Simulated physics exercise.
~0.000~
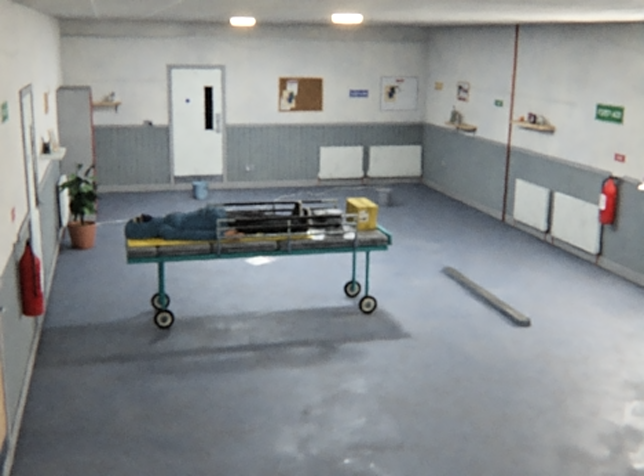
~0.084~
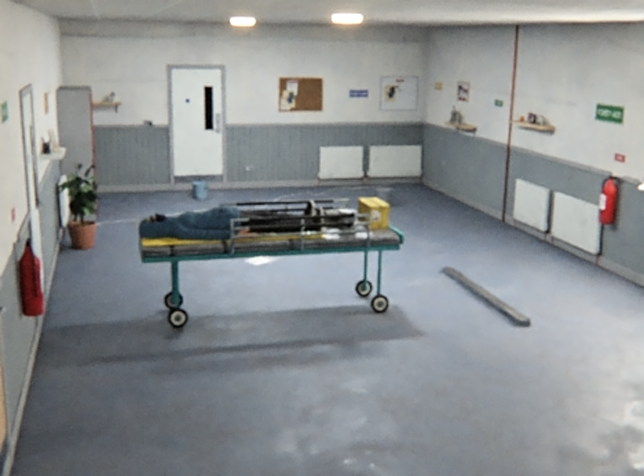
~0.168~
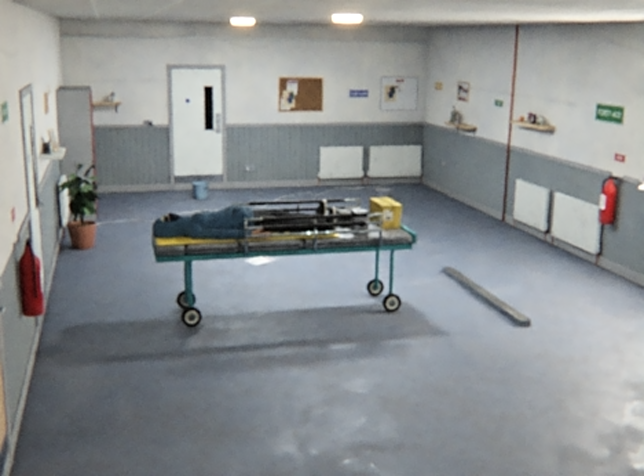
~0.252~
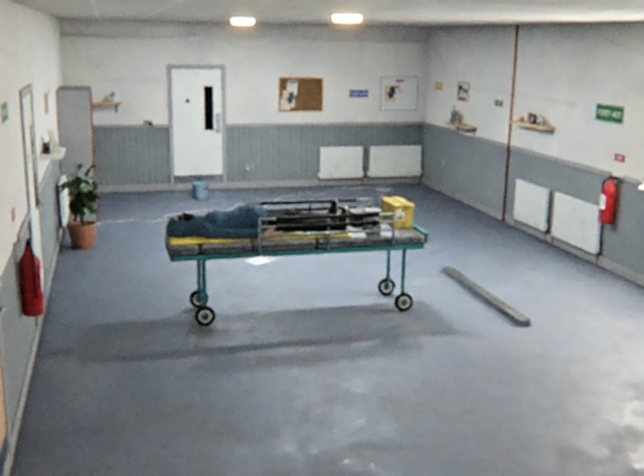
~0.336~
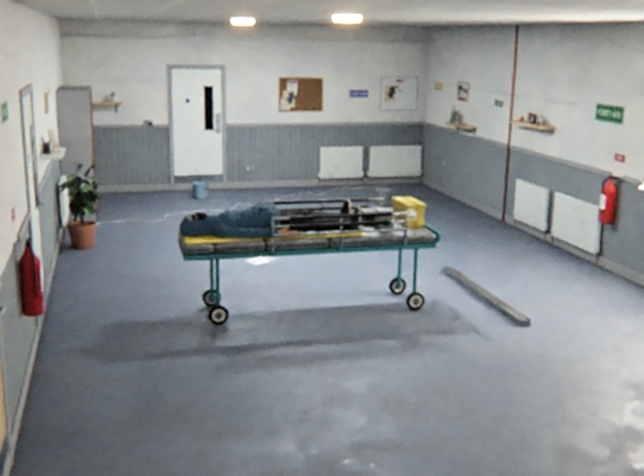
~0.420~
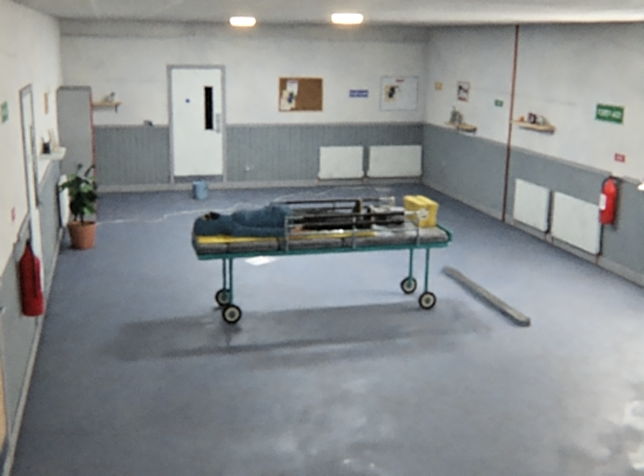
A teal-framed trolley bearing a long dark-blue form, grey metal rails and a yellow box at its right end stands in a pale-walled, grey-floored room, seen from high up. A white door is behind, a potted plant and red extinguisher at left, another extinguisher at right, and a grey sill on the floor. The trolley rolls steadily rightward towards the sill, its load riding along, while the camera stays still.
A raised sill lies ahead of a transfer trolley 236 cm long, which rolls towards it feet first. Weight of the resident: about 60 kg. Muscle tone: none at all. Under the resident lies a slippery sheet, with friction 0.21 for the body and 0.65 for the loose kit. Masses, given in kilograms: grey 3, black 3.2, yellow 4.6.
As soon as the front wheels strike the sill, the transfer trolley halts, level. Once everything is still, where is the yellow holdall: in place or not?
Not in place.
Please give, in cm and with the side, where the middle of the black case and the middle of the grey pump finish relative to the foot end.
The black case ends 20 cm short and the grey pump ends 20 cm short.
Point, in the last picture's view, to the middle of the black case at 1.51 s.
Somewhere close to (469, 212).
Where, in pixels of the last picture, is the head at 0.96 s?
(290, 222).
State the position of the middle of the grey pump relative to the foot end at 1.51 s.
About 25 cm short of it.
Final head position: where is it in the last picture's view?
End position: Roughly (316, 222) in the last view.
Contact comes at 0.81 s.
After 0.96 s the yellow holdall is 5 cm short of the foot end, tilted 20°, near (487, 203) in the last picture's view; the grey pump 37 cm short of the foot end, tilted 5°.
After 1.21 s the yellow holdall is 7 cm past the foot end, tilted 30°, near (498, 205) in the last picture's view.
After 1.51 s the yellow holdall is 26 cm past the foot end, tilted 95°, near (507, 251) in the last picture's view.
Final state at 2.5 s, grey pump stays on; black case stays on; yellow holdall drops off; left ankle stops short of the foot end.
